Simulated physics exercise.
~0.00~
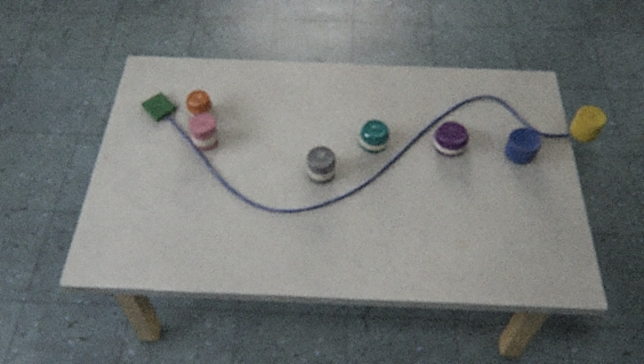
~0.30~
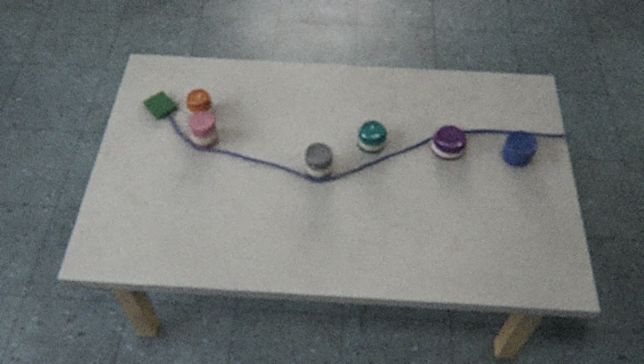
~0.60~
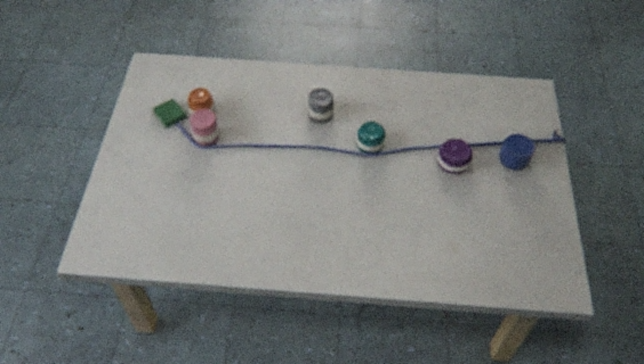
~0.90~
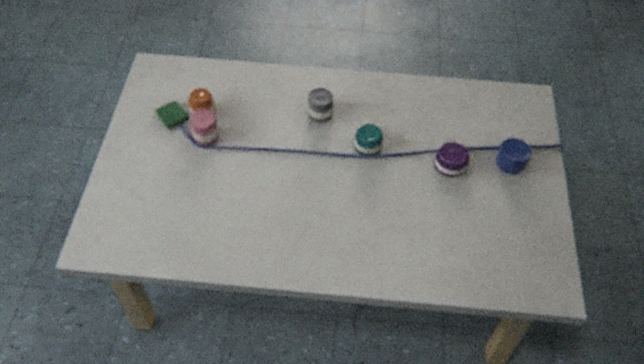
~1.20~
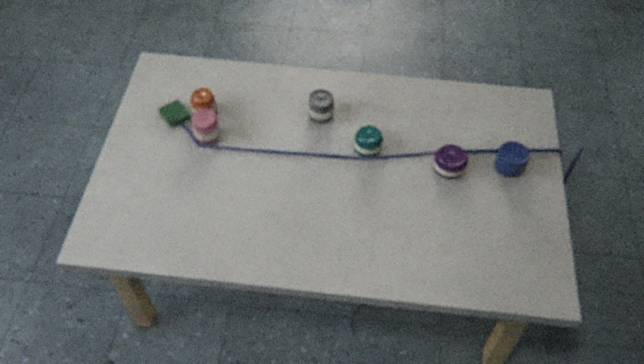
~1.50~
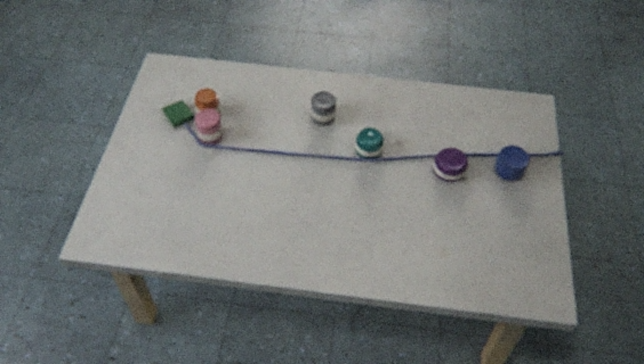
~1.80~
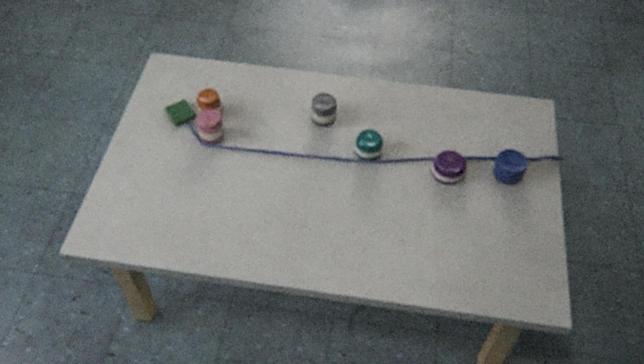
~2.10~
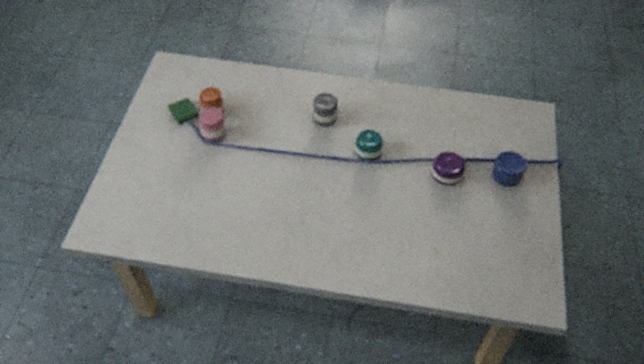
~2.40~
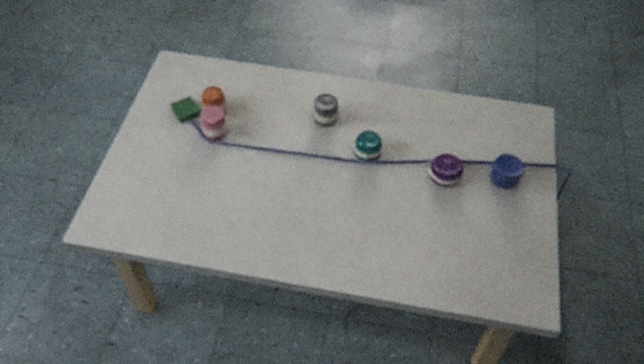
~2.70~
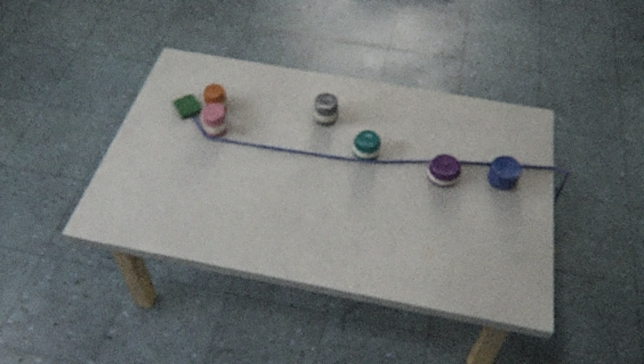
At first, a dark cable curves across a pale table from a small green block at the left to a yellow container at the right edge, winding past orange, pink, grey, teal, purple and blue containers. The cable pulls tighter toward the right, its bends flattening, and the yellow container disappears from view. Next the grey container ends up farther back, while the green block and the purple container shift slightly. The cable then lies nearly straight beyond the pink container, and little else changes as the view drifts. It ends with the cable reaching past the right edge and the grey container still on the table.
